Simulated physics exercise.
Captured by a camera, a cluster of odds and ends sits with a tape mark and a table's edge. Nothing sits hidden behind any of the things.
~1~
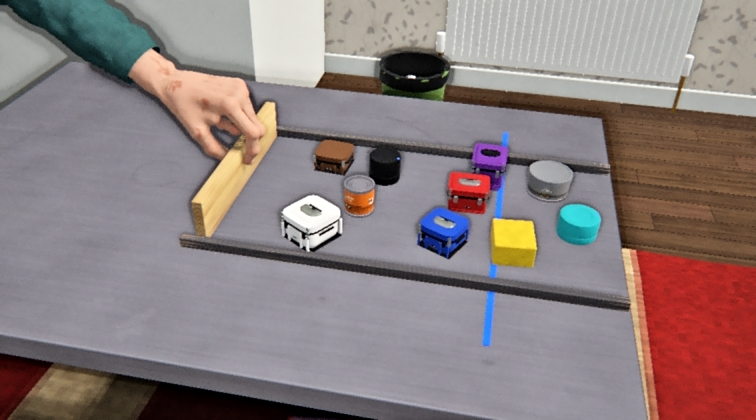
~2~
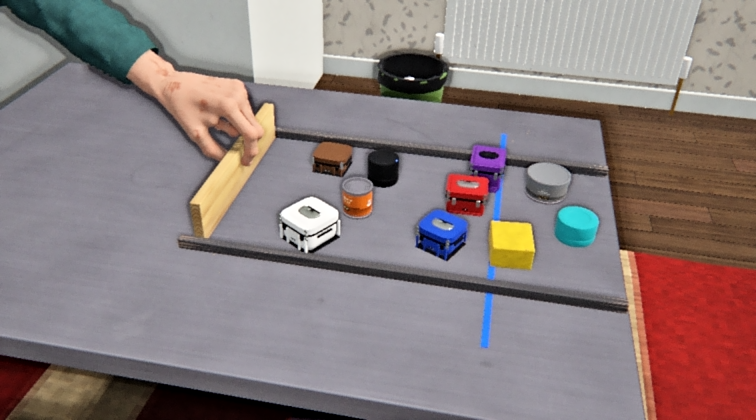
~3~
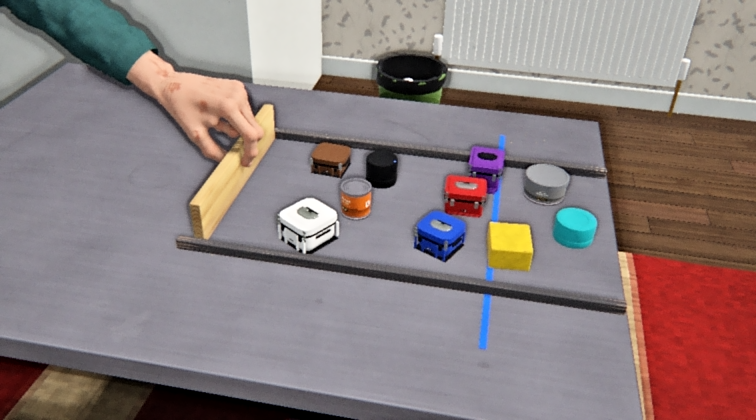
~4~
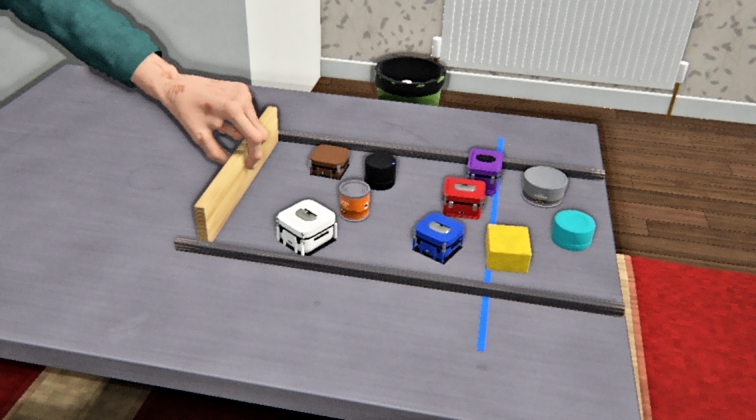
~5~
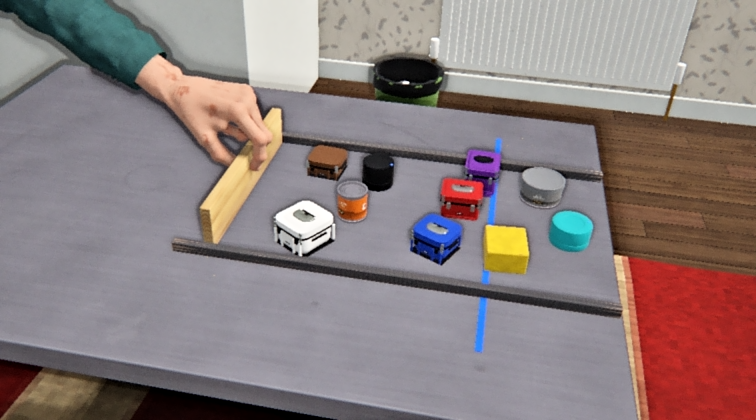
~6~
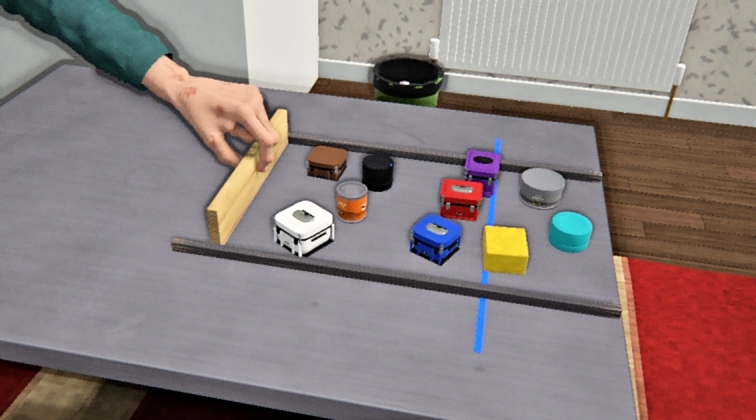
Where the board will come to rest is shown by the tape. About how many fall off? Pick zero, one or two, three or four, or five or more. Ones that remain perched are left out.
Zero fall off.
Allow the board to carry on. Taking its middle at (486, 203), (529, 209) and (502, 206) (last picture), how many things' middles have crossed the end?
Counts per position: 0 / 2 / 0.
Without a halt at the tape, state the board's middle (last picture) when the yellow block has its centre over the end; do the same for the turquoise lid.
Estimated middle: (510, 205), and (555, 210) for the other.
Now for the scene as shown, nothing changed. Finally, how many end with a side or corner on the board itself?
It touches 4.
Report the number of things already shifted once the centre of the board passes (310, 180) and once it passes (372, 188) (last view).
Counting first: 2, next 4.
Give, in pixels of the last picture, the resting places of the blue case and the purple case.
One ends up near (552, 252) and the other near (553, 175).
Soon after, none off yet; turquoise lid at rest near (570, 232); grey pot at rest near (541, 189); yellow block at rest near (504, 250).
At rest, the number that fall off is zero.
